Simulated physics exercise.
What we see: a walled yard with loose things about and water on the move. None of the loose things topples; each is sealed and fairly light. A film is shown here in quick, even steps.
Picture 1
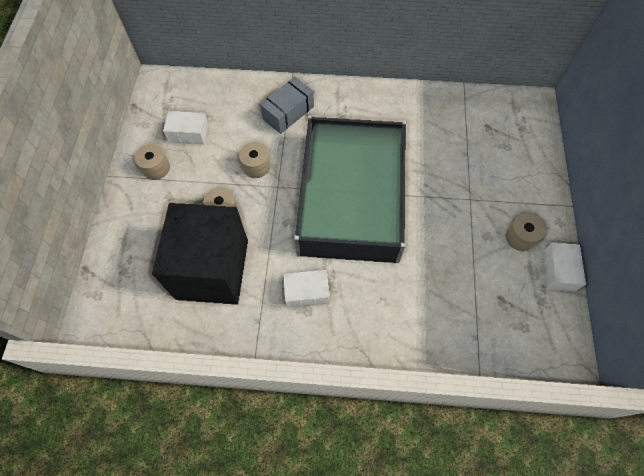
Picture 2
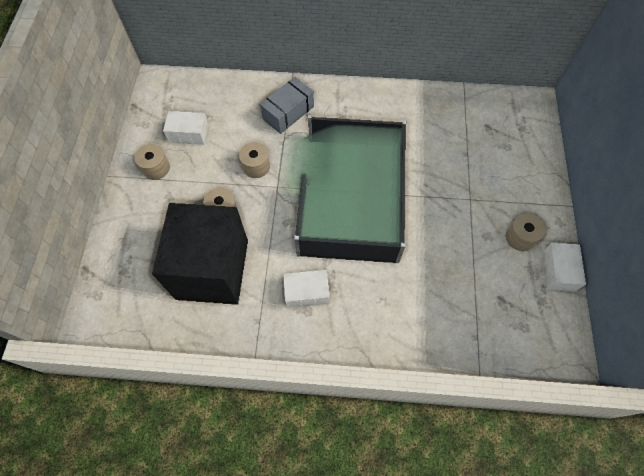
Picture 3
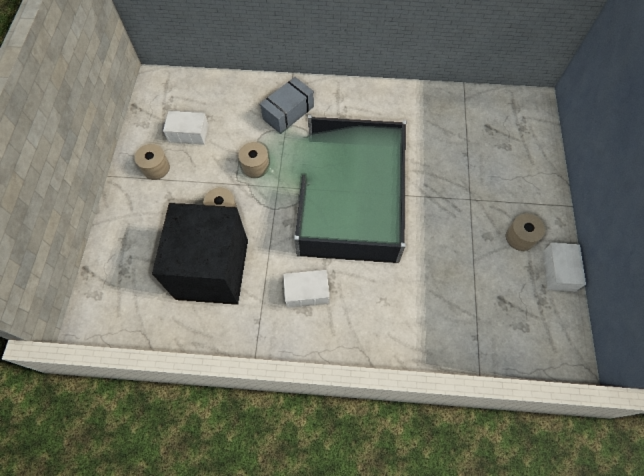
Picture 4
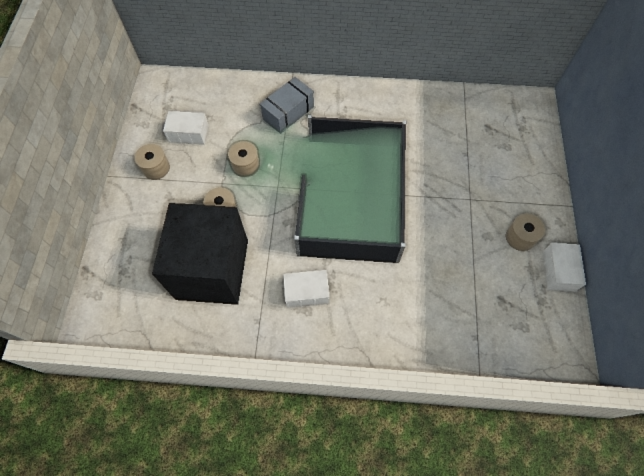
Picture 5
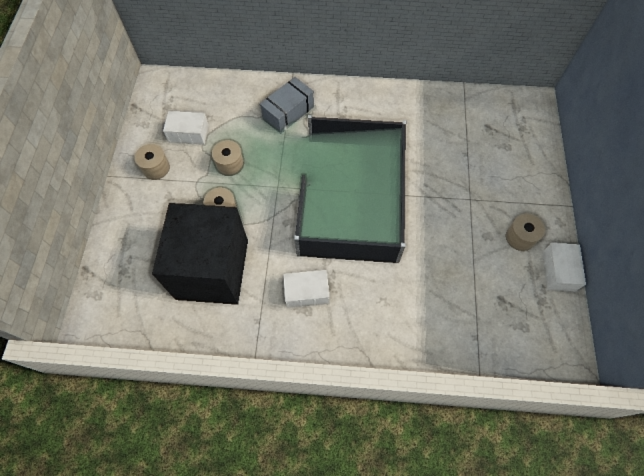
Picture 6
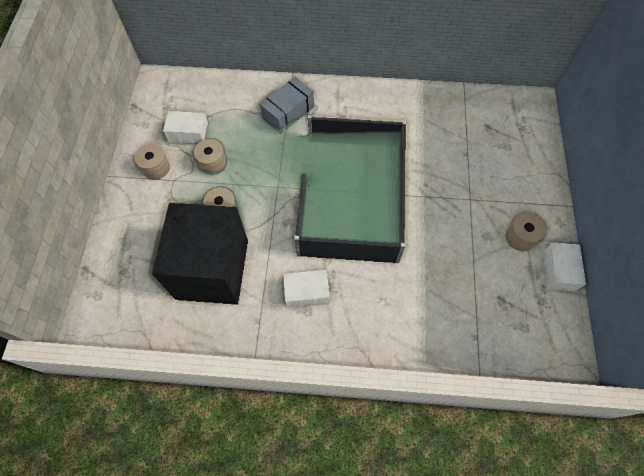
In this clip, green water spreads leftward through a gap in the side of a dark-walled pool in a walled yard, and a nearby round tan tub slides left across the pale floor while the other objects stay still.
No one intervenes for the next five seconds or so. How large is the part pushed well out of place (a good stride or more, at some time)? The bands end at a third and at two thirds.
So the part that moves far is between the one-third and two-thirds marks.
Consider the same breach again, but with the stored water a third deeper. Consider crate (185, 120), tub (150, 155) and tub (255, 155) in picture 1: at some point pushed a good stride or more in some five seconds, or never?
Going through them, I'd say got there, then got there, then got there.
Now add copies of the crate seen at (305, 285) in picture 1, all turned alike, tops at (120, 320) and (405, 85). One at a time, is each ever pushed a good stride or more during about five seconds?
First one cleared the mark, second one missed the mark.
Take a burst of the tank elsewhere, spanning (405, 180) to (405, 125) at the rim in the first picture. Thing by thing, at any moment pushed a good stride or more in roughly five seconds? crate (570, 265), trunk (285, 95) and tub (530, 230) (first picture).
The first: Went past that; the second: Fell short; the third: Went past that.
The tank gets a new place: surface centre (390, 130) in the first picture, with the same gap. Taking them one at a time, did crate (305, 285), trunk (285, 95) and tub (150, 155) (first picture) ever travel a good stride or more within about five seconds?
Object by object, in turn: Lingered near its place, travelled a good distance, travelled a good distance.
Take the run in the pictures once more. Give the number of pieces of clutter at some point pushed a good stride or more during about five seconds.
The figure is 4.
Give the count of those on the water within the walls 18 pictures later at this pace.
In total, 2.
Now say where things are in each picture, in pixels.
The first frame shows a tub at (254, 154) rests on the ground; a tub at (219, 201) rests on the ground; 0 of 8 have shifted.
The second frame shows a tub at (254, 154) rests on the ground; a tub at (219, 201), on the bottom; 0 of 8 have shifted.
The third frame shows a tub at (253, 154) rests on the ground; a tub at (219, 201), on the bottom; 0 of 8 have shifted.
The fourth frame shows a tub at (243, 153), on the bottom, close to its start; a tub at (219, 201), on the bottom; 1 of 8 have shifted.
The fifth frame shows a tub at (226, 152) rests on the ground, a stride from its start; a tub at (219, 201), on the bottom; 1 of 8 have shifted.
The sixth frame shows a tub at (208, 151) rests on the ground, a stride from its start; a tub at (219, 201) rests on the ground; 1 of 8 have shifted.
A moment on, 1 of 8 are well off their spots; 0 afloat.
Next, 4 of 8 are well off their spots; 3 afloat.
Later, 4 of 8 are well off their spots; 2 afloat.
In the end, 4 of 8 are well off their spots, and 4 have been at some point; 2 afloat.
